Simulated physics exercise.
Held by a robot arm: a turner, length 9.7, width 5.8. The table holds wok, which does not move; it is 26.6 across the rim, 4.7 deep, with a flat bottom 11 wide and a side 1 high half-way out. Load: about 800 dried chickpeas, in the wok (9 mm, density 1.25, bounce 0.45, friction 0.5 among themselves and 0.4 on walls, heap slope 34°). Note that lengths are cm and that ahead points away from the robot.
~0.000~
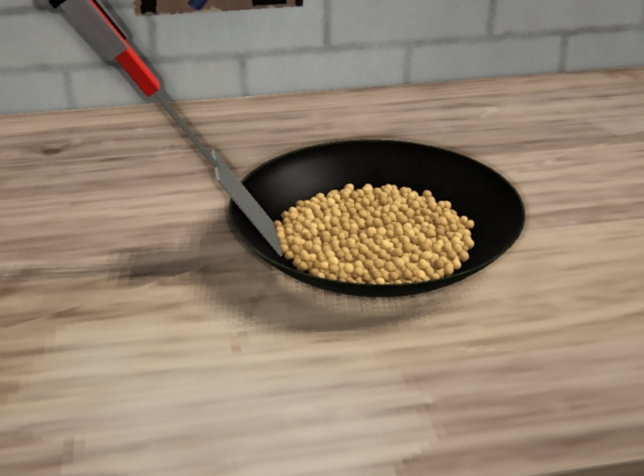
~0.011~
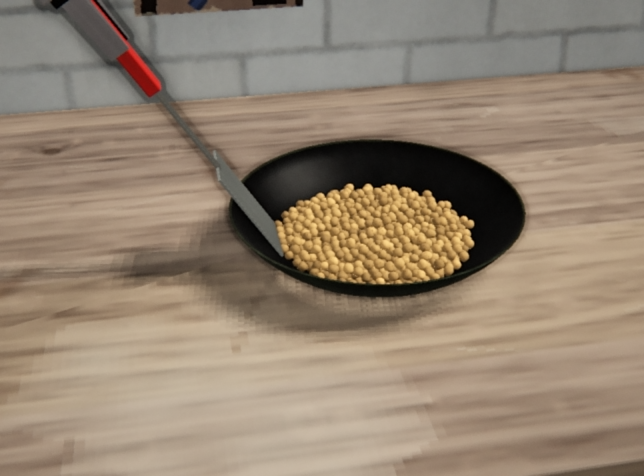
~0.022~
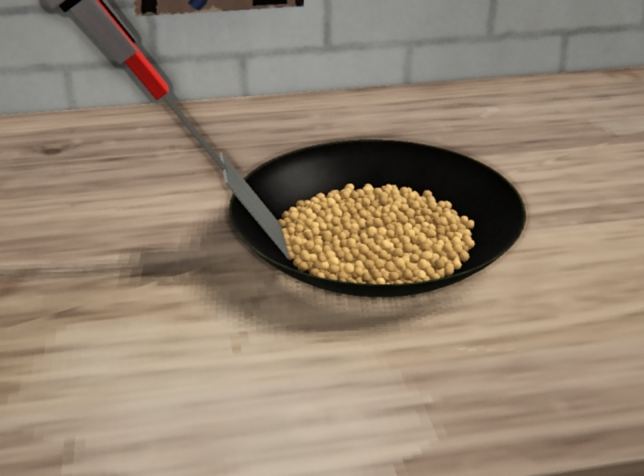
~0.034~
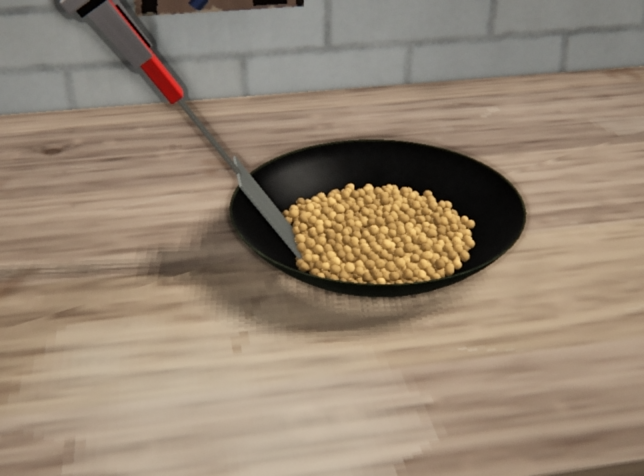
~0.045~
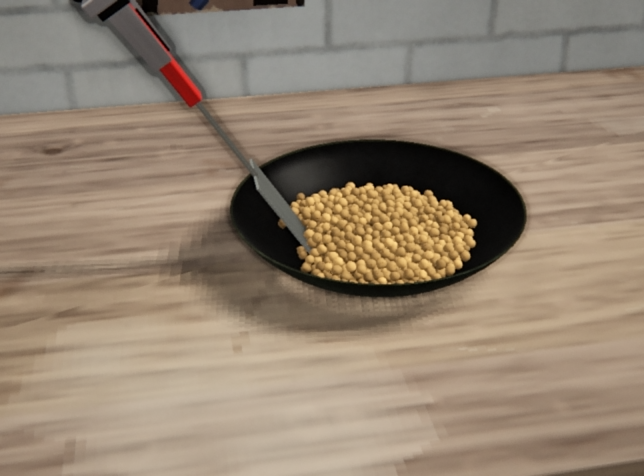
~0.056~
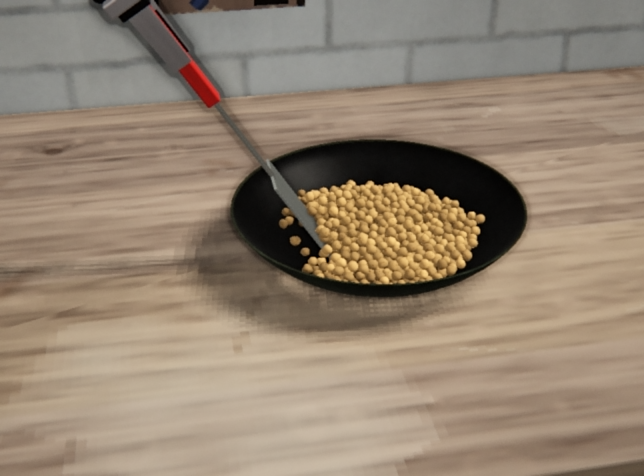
On a wooden counter, a robot arm held a metal turner at the left side of a black wok of chickpeas, then slowly pushed it rightward into the heap, shifting some of them slightly.
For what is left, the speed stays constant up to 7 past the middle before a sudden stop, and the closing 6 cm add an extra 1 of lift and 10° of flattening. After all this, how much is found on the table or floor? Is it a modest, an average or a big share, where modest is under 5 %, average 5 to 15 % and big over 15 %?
Average.
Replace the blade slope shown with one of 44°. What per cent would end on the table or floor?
My guess is close to 10 per cent.
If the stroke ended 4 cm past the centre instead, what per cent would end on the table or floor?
Then the share is near 5 in a hundred.
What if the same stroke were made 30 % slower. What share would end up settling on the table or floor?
I'd expect near 5 per cent.
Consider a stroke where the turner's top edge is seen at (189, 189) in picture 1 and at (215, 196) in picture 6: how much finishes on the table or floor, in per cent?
It works out to about 0 %, more or less.
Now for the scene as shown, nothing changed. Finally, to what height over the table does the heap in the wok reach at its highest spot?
Peak at rest, approximately 5.5 centimetres.
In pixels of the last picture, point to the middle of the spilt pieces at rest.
Around pixel (584, 225).
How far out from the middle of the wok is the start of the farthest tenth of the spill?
I reckon it's some 30 centimetres.
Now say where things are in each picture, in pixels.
In the first picture, turner top edge at (215, 164), sloping 58°; upper third of the load around (378, 228), from x 280 to 470, top at y 190; 796 in the wok.
In the second picture, turner top edge at (216, 165), sloping 58°; upper third of the load around (378, 228), from x 280 to 470, top at y 190.
In the third picture, turner top edge at (223, 167), sloping 58°; upper third of the load around (378, 228), from x 280 to 470, top at y 190.
In the fourth picture, turner top edge at (237, 171), sloping 58°; upper third of the load around (373, 225), from x 280 to 470, top at y 190.
In the fifth picture, turner top edge at (254, 173), sloping 58°; upper third of the load around (375, 222), from x 280 to 470, top at y 185.
In the sixth picture, turner top edge at (271, 174), sloping 58°; upper third of the load around (377, 219), from x 285 to 480, top at y 185; 796 in the wok.
After 0.08 s, sloping 58°, highest piece 6 above the table; 796 in the wok.
After 0.11 s, sloping 55°, highest piece 7 above the table; 796 in the wok.
After 0.33 s, sloping 48°, highest piece 6 above the table; 712 in the wok, 62 on the table or floor, 22 on the blade or in flight.
After 1.38 s, sloping 48°, highest piece 5 above the table; 712 in the wok, 84 on the table or floor.
At rest, 712 in the wok, 84 on the table or floor. That is 11 % on the table or floor.
